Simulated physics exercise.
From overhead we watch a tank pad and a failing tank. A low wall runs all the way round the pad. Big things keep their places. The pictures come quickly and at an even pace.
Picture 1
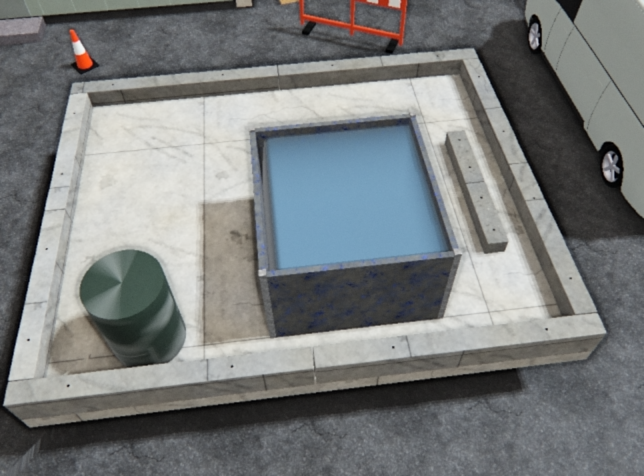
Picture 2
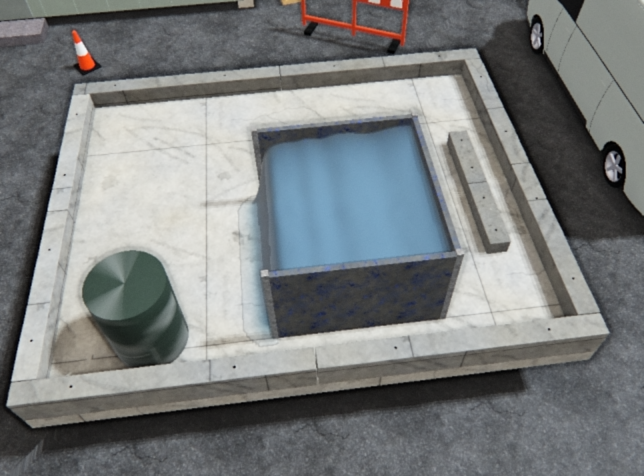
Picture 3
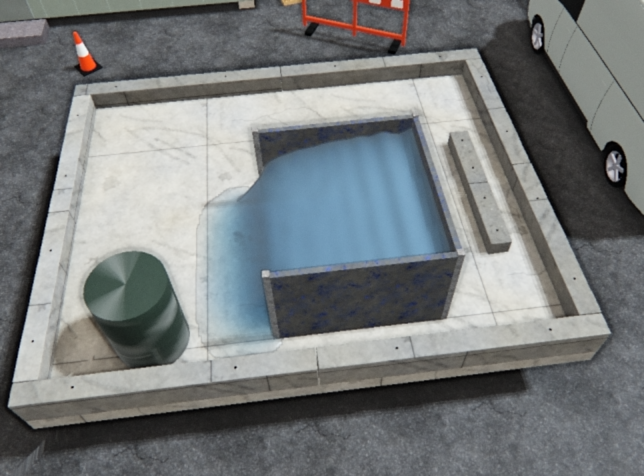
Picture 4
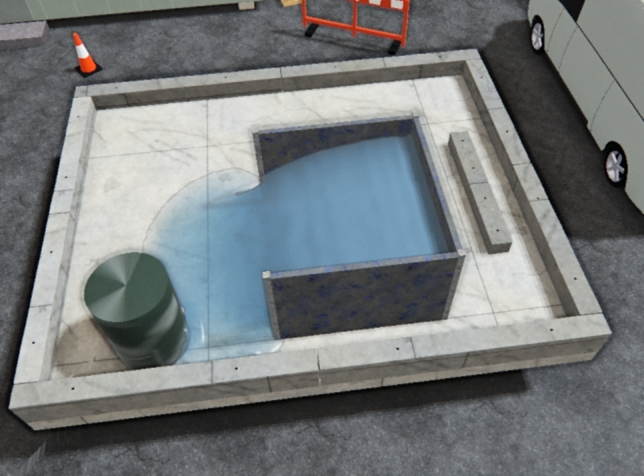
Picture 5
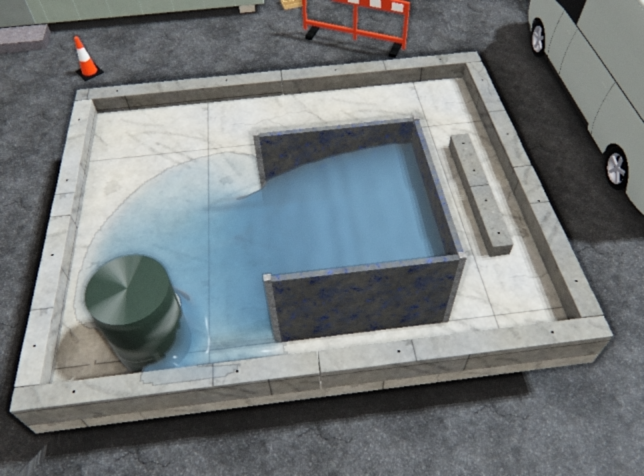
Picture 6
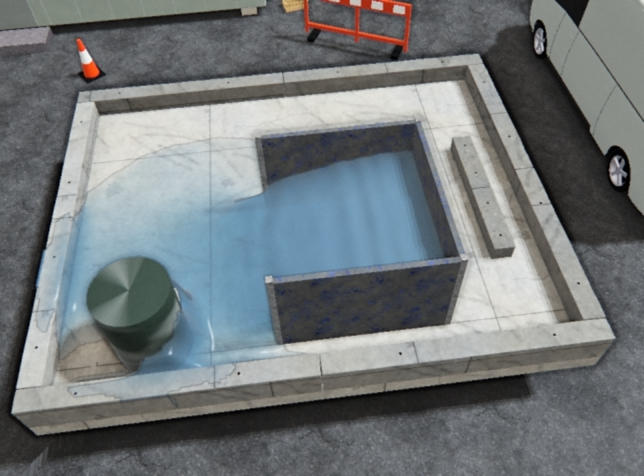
A square tank's left side opens and blue water pours out, spreading left around a green cylinder.
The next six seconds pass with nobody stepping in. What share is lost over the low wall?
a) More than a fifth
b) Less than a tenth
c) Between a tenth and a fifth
a.
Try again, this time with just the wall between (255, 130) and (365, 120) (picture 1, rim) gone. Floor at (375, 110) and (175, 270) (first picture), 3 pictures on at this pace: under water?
Going through them in order gives waterlogged, still bare.
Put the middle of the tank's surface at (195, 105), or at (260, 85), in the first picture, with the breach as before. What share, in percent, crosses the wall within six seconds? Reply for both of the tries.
Log: 46 percent, 40 percent, in order.
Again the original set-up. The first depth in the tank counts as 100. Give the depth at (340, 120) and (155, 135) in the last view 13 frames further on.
Taking them in turn: 0 in a hundred, then 20 in a hundred.
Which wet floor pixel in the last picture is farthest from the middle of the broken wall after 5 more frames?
My guess is roughly (101, 120).
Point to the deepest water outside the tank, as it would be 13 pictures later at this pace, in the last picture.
About at (101, 120).
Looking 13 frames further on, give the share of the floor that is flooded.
Near 55 in a hundred.
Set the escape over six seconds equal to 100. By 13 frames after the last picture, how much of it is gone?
Near 80 in a hundred.
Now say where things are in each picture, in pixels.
The water tank at (345, 192) is whole and still, in the first picture.
The front is at (261, 337), out from the gap at (269, 244), in the second picture.
Water pours out at (270, 245) and has run to (233, 357), in the third picture.
Water pours out at (271, 249) and has run to (190, 189), in the fourth picture.
The front is at (105, 230), out from the gap at (272, 253), in the fifth picture.
Water pours out at (274, 255) and has run to (87, 202), in the sixth picture.
A moment on, water covers 45 % of the floor; the low wall has let 1 % over.
Next, water covers 45 % of the floor; the low wall has let 7 % over.
Then, water covers 55 % of the floor; the low wall has let 22 % over.
Later, water covers 80 % of the floor; the low wall has let 27 % over.
In the end, water covers 85 % of the floor; the low wall has let 27 % over.
